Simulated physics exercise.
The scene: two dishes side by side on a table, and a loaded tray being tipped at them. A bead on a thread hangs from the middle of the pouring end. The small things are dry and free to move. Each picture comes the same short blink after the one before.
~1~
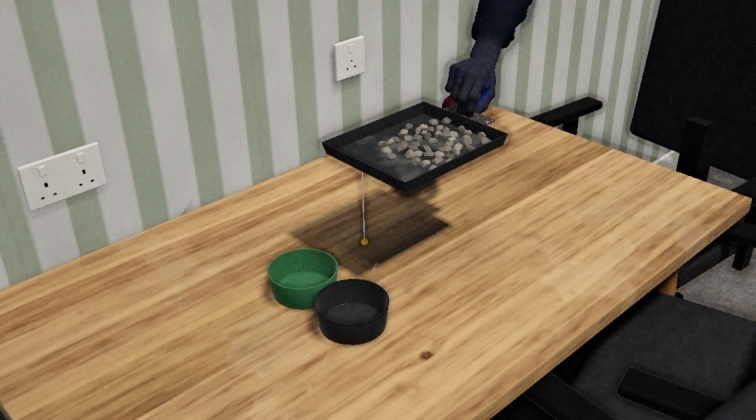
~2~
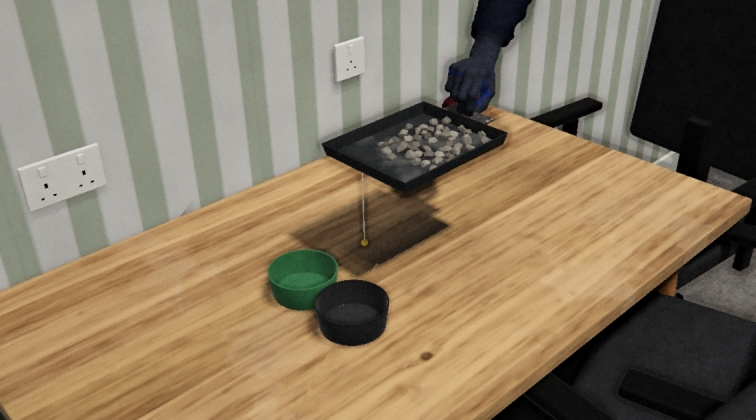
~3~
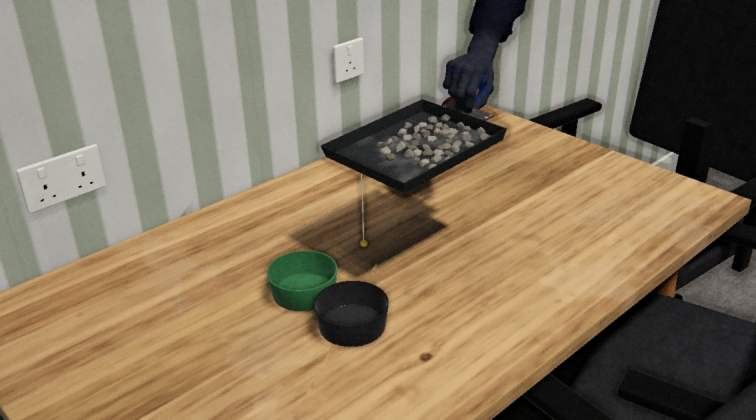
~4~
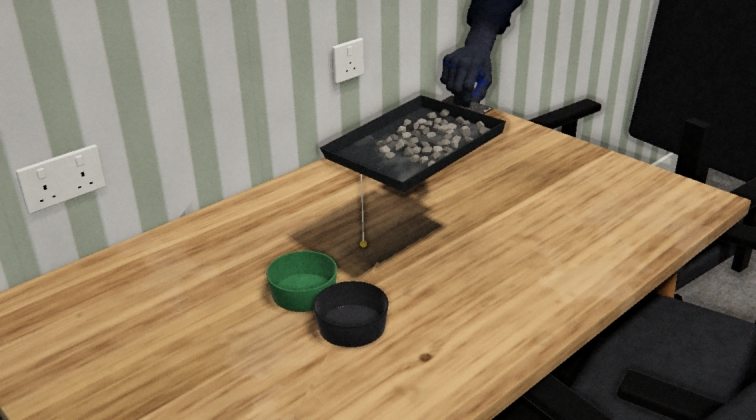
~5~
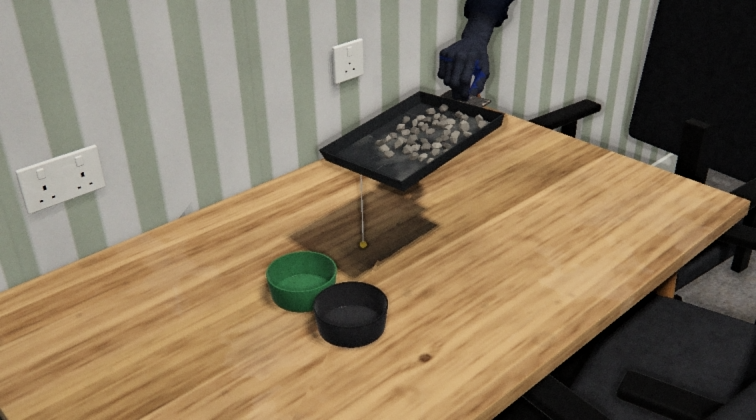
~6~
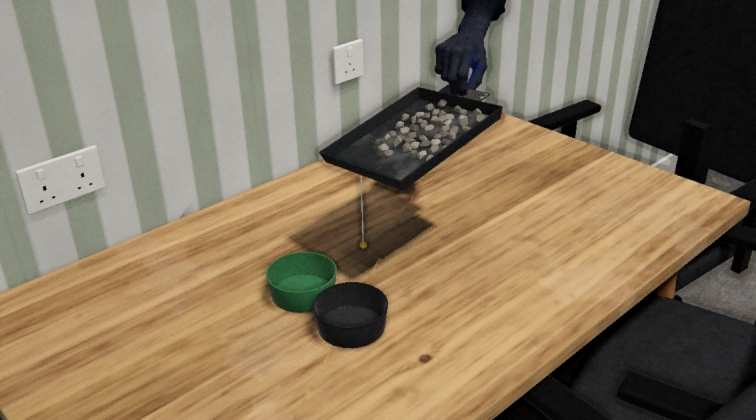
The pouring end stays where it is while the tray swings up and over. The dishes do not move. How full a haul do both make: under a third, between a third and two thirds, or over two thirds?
Together they catch less than a third.
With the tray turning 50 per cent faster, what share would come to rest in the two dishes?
It comes to 0 per cent or so.
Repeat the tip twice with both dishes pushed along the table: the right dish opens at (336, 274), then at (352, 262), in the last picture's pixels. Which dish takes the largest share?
One: The left-hand dish. Two: The left dish.
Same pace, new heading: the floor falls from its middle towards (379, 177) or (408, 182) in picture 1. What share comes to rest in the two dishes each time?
The first gives 20 %, the second 0 %.
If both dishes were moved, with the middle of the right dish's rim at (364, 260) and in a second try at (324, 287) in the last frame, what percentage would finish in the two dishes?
Roughly 90 per cent, and 0 per cent.
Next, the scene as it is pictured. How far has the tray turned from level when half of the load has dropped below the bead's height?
Around 100° of tilt.
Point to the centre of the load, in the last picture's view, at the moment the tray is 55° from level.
At about (349, 154).
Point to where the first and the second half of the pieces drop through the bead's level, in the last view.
Around (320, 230) and then (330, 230).
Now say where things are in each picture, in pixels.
In the first picture, corners of the pouring end (326, 142) and (405, 180), level; middle of the load (433, 141), bits of gravel; left dish (276, 292); right dish (324, 327); bead on its thread (364, 242).
In the second picture, corners of the pouring end (326, 143) and (405, 181), level; middle of the load (433, 140).
In the third picture, corners of the pouring end (325, 145) and (404, 181), tipped barely, lowest at the left corner; middle of the load (432, 139).
In the fourth picture, corners of the pouring end (324, 147) and (403, 180), tipped a little, lowest at the left corner; middle of the load (431, 135).
In the fifth picture, corners of the pouring end (323, 149) and (401, 179), tipped a little, lowest at the left corner; middle of the load (430, 131).
In the sixth picture, corners of the pouring end (323, 151) and (400, 179), tipped a little, lowest at the left corner; middle of the load (429, 128); left dish (275, 295); right dish (323, 330).
Just after the last frame, tray tipped steeply; every one on the tray.
A moment on, tray tipped right over; the larger part on the tray; about a tenth outside both; about a tenth in the air.
Further on, tray tipped past a quarter turn; just a few in the left dish; almost all outside both.
When it is over, tray tipped past a quarter turn; not one in the right dish; just a few in the left dish; almost all outside both.
